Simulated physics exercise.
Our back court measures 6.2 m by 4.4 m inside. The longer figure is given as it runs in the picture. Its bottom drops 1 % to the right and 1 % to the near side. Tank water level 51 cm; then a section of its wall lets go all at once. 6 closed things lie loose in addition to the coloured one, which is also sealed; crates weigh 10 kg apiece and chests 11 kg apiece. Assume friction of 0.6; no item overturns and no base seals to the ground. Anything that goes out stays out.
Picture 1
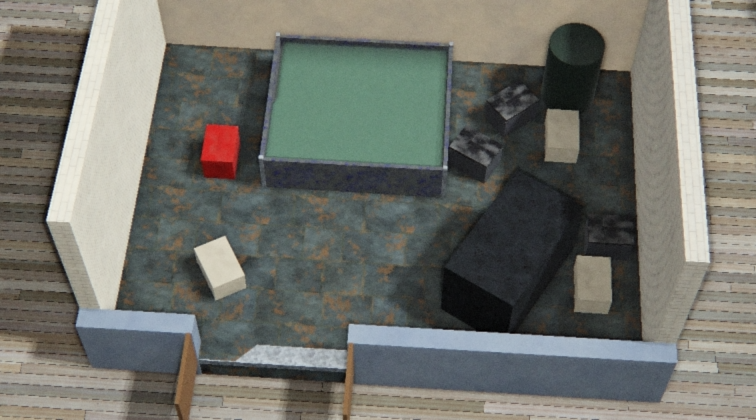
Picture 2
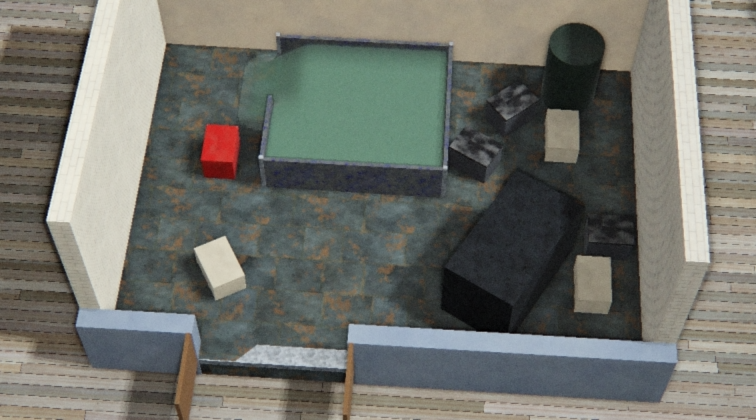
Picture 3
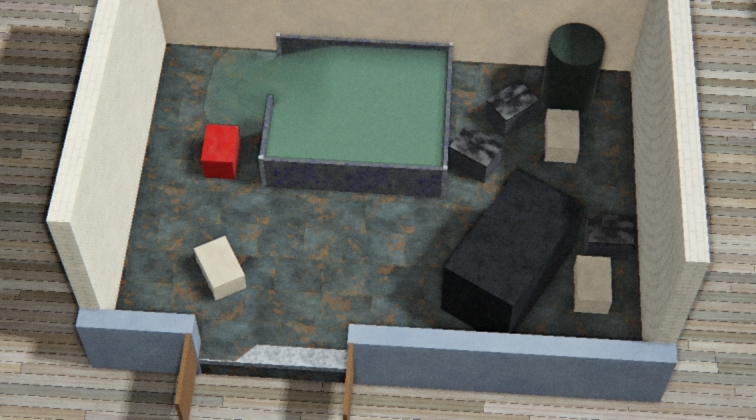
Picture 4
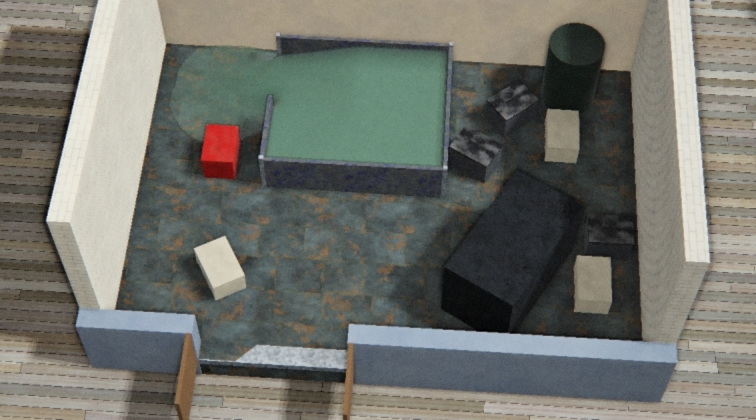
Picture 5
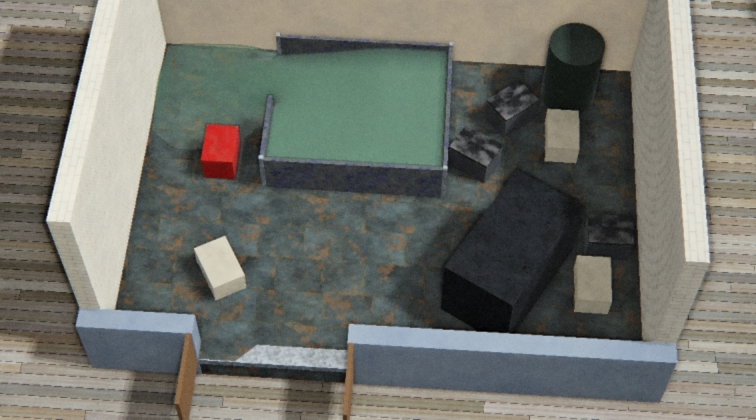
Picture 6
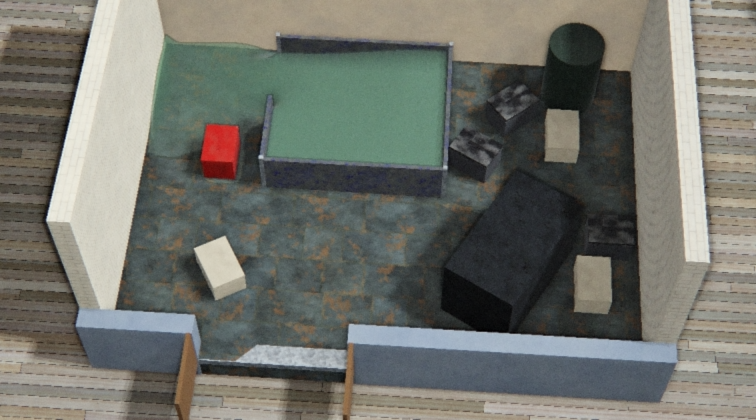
Green water poured out through a gap at the back left of a raised tank, spread across the floor behind the red box and reached the left wall, while the boxes around it stayed put.
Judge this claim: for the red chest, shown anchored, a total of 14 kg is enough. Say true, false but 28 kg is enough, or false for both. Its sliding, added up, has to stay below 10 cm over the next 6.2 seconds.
Most likely both picks fail.
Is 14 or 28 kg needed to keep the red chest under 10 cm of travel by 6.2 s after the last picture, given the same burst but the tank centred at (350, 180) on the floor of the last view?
In that case the answer is that both weights fall short.
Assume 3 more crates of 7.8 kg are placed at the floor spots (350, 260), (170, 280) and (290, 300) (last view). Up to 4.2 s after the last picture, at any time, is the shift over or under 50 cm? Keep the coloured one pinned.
In turn: Short of it, past it, past it.
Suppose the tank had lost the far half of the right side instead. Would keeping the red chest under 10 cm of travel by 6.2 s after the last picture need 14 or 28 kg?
Under that change, the lighter pick does it.
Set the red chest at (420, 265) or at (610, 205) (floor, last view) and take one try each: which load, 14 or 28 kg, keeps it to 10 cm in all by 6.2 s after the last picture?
One by one: Lighter mass suffices; lighter mass suffices.
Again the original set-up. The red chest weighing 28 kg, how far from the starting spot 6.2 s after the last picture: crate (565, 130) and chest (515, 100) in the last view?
0 cm, 0 cm.
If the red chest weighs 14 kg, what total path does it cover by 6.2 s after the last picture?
I'd say roughly 30 centimetres in all.
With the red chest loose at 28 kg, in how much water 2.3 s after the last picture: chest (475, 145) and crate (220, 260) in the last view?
Depths: Near 0 cm, then near 5 cm.
Then, 0.6 s after the last picture the red chest would be 0 cm from its start with 14 kg and 0 cm from its start with 28 kg; 0 cm of water round it then.
Then, 2.3 s after the last picture the red chest would be 29 cm from its start with 14 kg and 19 cm from its start with 28 kg; 7 cm of water round it then.
Then, 4.2 s after the last picture the red chest would be 29 cm from its start with 14 kg and 29 cm from its start with 28 kg; 4 cm of water round it then.
Then, 6.2 s after the last picture the red chest would be 29 cm from its start with 14 kg and 29 cm from its start with 28 kg; 5 cm of water round it then.
